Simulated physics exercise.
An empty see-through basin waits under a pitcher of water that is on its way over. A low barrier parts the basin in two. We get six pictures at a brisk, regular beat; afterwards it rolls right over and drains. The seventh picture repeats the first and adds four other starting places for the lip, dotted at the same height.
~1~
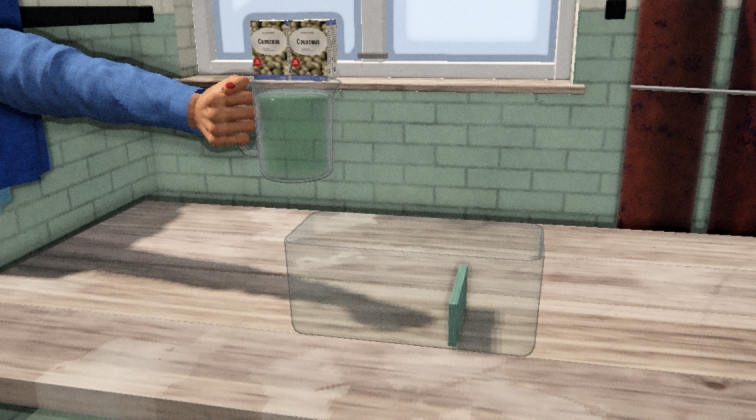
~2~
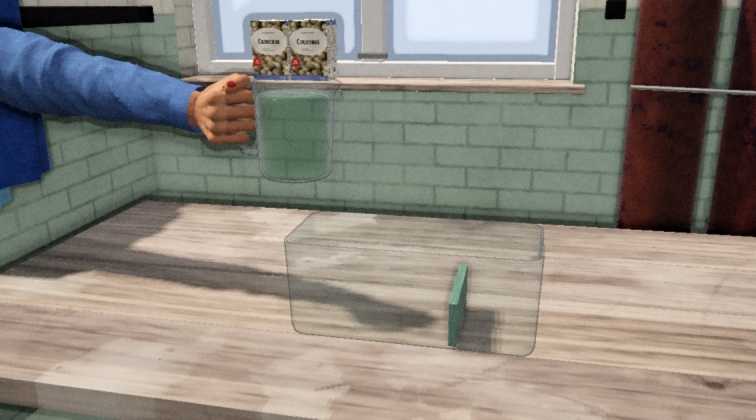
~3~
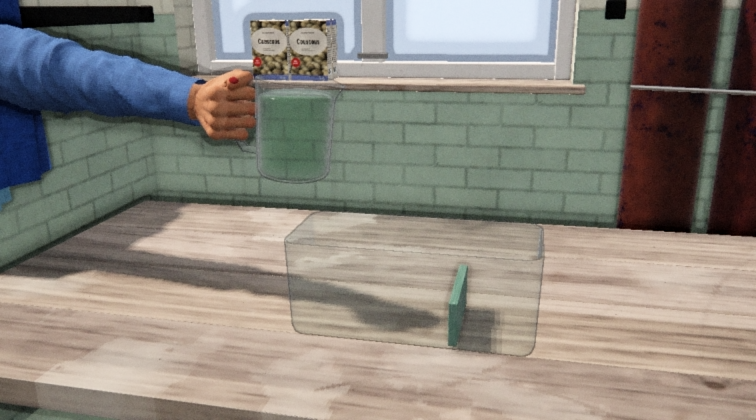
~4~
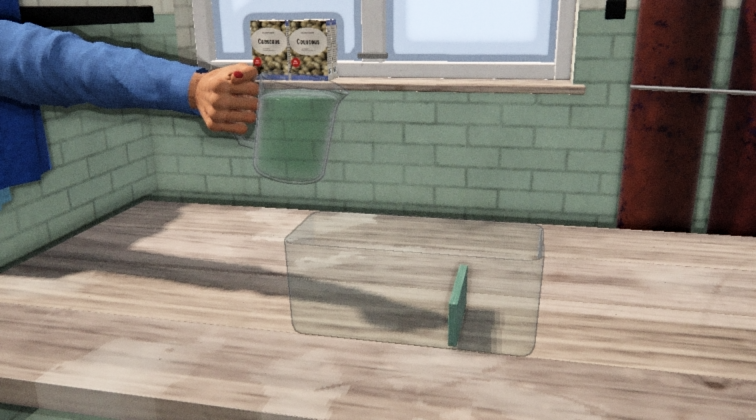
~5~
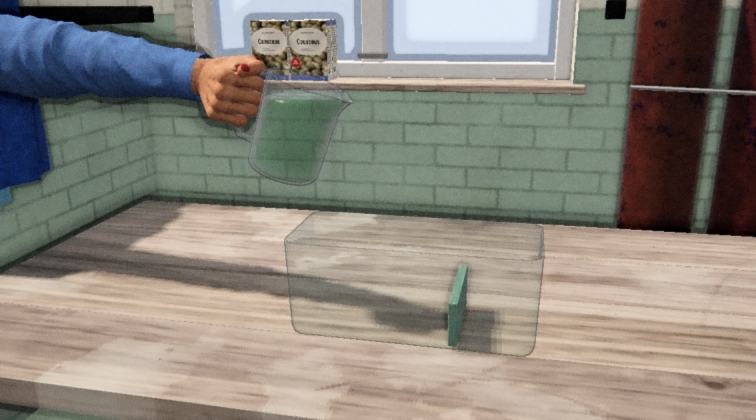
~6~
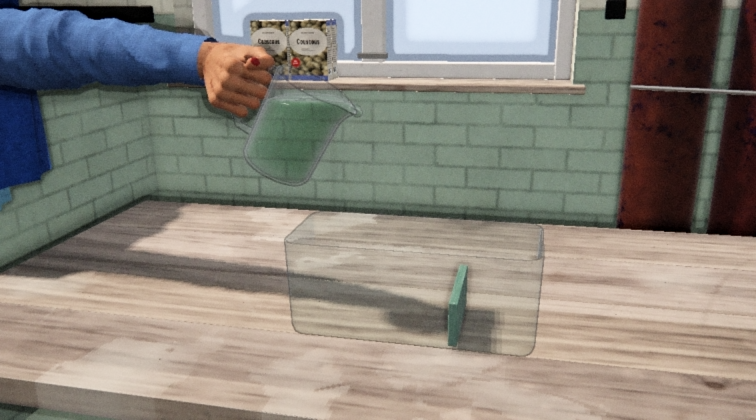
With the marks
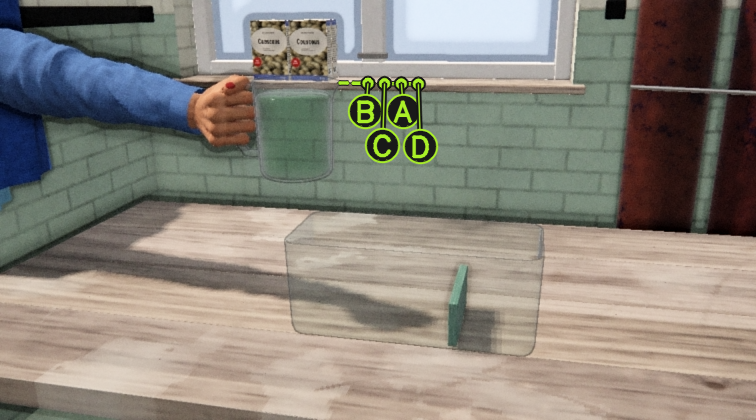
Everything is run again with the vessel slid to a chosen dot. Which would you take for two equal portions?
I would pick spot A.
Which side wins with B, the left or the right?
The left side.
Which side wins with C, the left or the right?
More ends on the left.
On the marked copy, A at (401, 83); B at (367, 83); C at (384, 83); D at (418, 84).
For spot A, about 47 % ends left of the wall and 52 % right of it.
For spot B, about 95 % ends left of the wall and 2 % right of it; 3 % is lost outside.
For spot C, about 81 % ends left of the wall and 17 % right of it.
For spot D, about 24 % ends left of the wall and 75 % right of it.
